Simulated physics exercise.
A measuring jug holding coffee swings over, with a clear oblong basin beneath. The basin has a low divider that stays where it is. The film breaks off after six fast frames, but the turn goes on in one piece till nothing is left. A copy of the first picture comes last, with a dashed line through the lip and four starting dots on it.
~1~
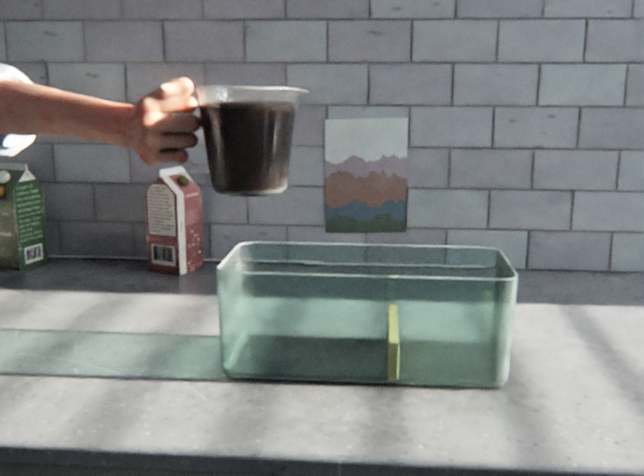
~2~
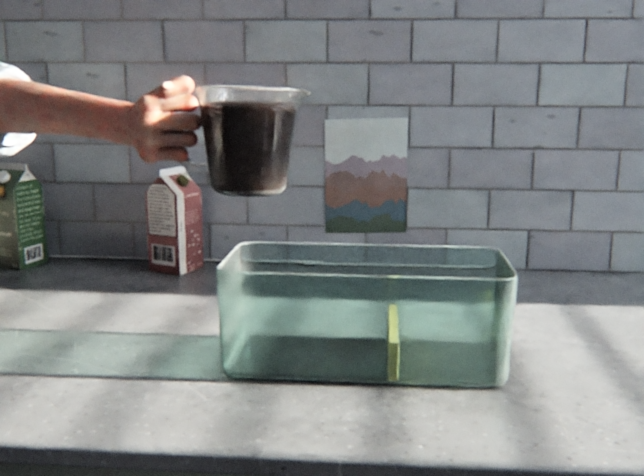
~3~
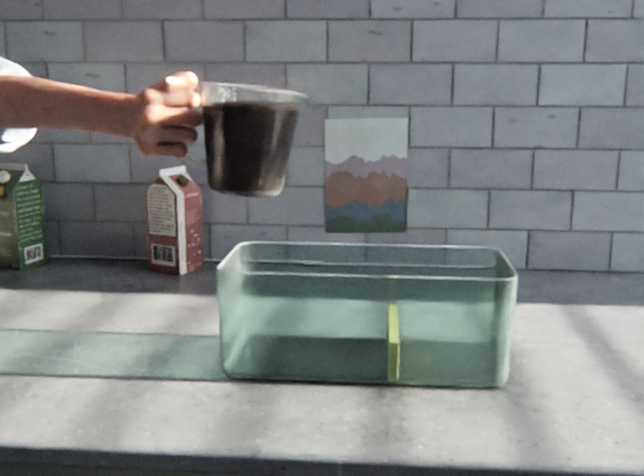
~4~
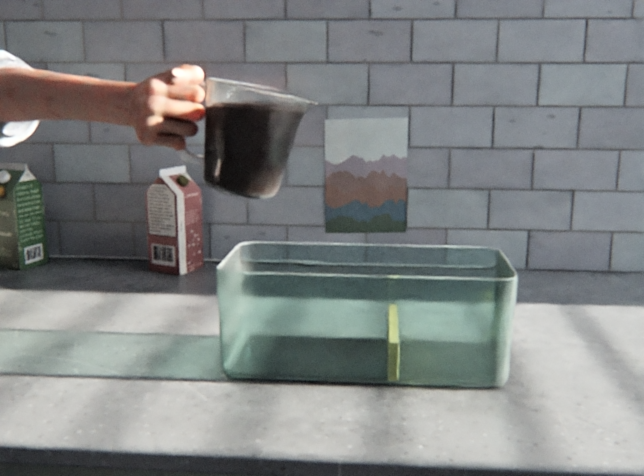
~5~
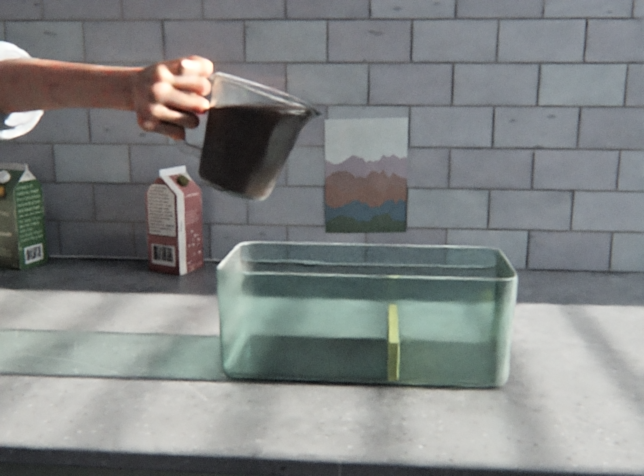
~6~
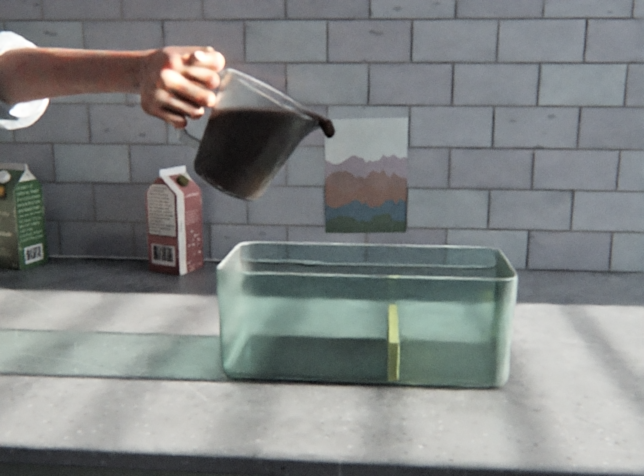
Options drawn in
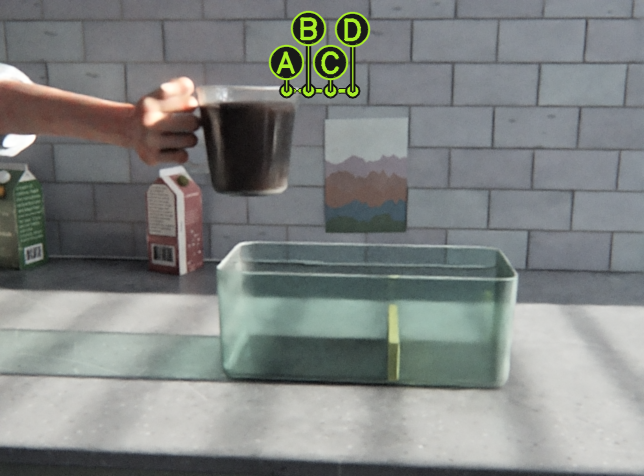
The clip shows a hand holding a glass jug of dark liquid above a clear, green-tinted rectangular basin on a counter, first nearly still, then gradually tilting the jug rightward until a little liquid emerges over the lip.
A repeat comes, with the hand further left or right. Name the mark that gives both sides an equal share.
Take C.
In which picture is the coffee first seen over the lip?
Picture 6.
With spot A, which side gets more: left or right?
More ends on the left.
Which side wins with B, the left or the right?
More ends on the left.
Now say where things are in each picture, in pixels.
Upright, lip at (308, 90); basin from (223, 374) to (507, 385); top of the wall at (393, 322); nothing has left yet.
Upright, lip at (309, 92); nothing has left yet.
Tipped about 5°, lip at (312, 96); nothing has left yet.
Tipped about 11°, lip at (316, 103); nothing has left yet.
Tipped about 19°, lip at (320, 113); nothing has left yet.
Tipped about 29°, lip at (324, 126); coffee is over the lip, down to (329, 136).
On the marked copy, A at (286, 90); B at (308, 90); C at (330, 90); D at (352, 91).
If A is chosen, about 95 % ends left of the wall and 4 % right of it.
If B is chosen, about 83 % ends left of the wall and 15 % right of it.
If C is chosen, about 43 % ends left of the wall and 56 % right of it.
If D is chosen, about 17 % ends left of the wall and 82 % right of it.
